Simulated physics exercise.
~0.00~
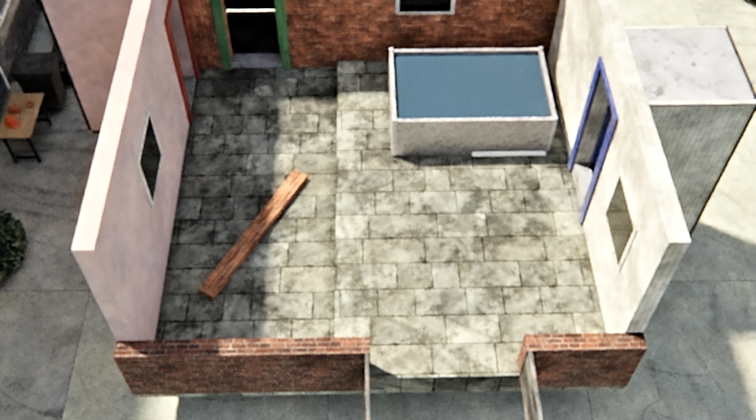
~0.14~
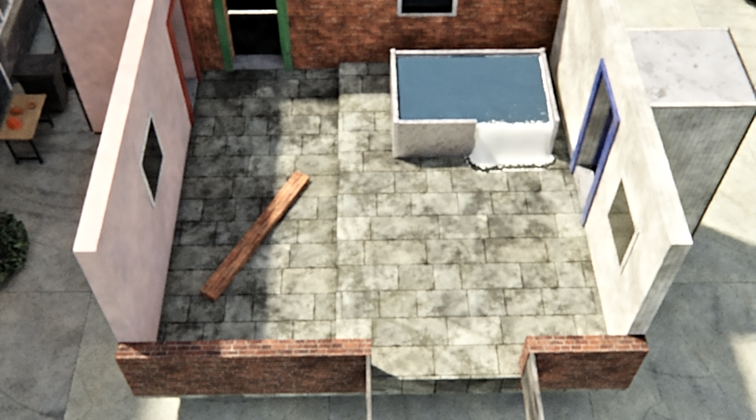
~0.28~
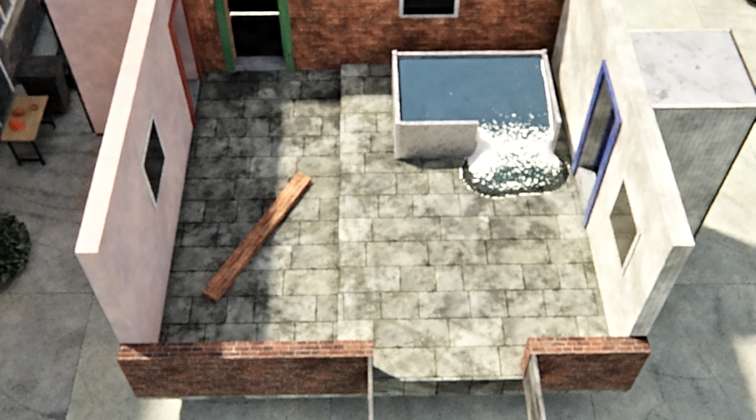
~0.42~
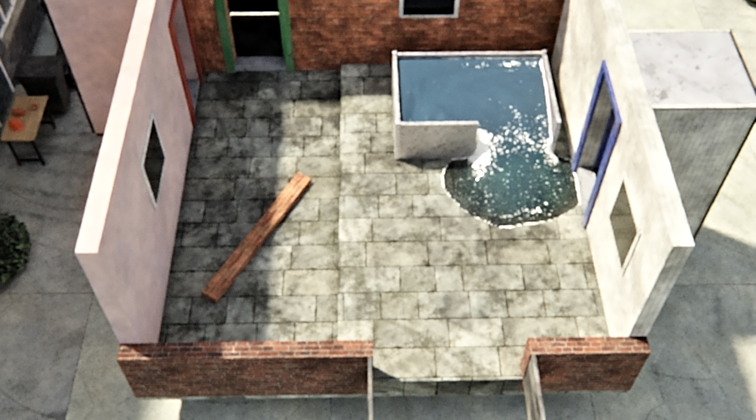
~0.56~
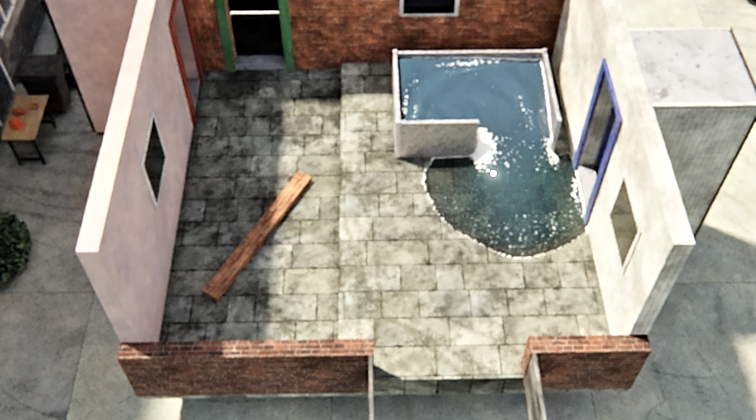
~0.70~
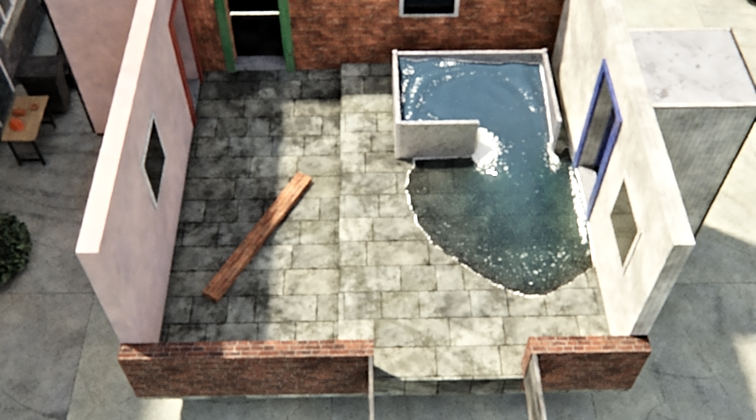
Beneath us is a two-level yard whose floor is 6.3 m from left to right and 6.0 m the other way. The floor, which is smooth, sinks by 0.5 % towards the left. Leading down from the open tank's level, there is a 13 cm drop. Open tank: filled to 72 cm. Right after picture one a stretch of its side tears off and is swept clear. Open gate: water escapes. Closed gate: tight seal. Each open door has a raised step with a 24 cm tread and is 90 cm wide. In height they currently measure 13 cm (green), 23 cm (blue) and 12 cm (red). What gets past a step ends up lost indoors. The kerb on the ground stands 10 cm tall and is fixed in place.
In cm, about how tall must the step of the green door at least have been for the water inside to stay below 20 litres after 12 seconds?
It would have had to be close to 5 cm tall.
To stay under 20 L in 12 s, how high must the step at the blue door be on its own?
Blue: 24 cm.
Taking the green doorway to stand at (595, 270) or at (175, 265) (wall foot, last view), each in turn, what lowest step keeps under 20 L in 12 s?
Roughly 14.5 cm, then roughly 6.0 cm.
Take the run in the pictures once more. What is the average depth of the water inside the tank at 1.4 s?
On average, around 46 cm.
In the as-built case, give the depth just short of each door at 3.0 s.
The green door has 0 cm, the blue door 18 cm and the red door 0 cm.
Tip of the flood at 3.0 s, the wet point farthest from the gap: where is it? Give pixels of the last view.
Roughly at (234, 371) in the last view.
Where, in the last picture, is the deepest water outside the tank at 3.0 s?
Check close to (578, 360).
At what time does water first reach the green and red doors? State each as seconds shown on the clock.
Times: Green 8.0 s, red 7.0 s.
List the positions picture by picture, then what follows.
Still water, 72 cm deep, in the open tank at (470, 87); the green door at (251, 24) is dry, in the first frame.
The gap is at (511, 141), the front 0.3 m out at (481, 169); the back of the open tank holds 72 cm, in the second frame.
Water pours out at (513, 145) and has run 0.8 m, to (493, 194); about 12 cm deep outside, 72 cm at the back, in the third frame.
Water pours out at (512, 147) and has run 1.4 m, to (497, 221); about 9 cm deep outside, 69 cm at the back, in the fourth frame.
The gap is at (513, 145), the front 2.0 m out at (510, 252); the back of the open tank holds 62 cm, in the fifth frame.
The gap is at (513, 145), the front 2.6 m out at (523, 290); the back of the open tank holds 62 cm; the green door at (255, 27), 4.8 m from the gap, is still 3.7 m from the nearest water, in the sixth frame.
After 1.4 s water covers 30 % of the floor, deepest (46 cm) near (604, 360); it has not reached the green door.
After 3.0 s water covers 35 % of the floor, deepest (32 cm) near (578, 360); it has not reached the green door.
After 12.0 s water covers 80 % of the floor, deepest (11 cm) near (155, 373); 9 cm at the green door, 0 litres in over its 13 cm step.
At the green door as built, the water arrived by 7.8 s and peaked near 9 cm at 10.4 s.
With a step of 4.5 cm, 27 litres would have come in within the 12 s; with 5.5 cm, 16 litres. So under 20 litres takes about 5 cm.
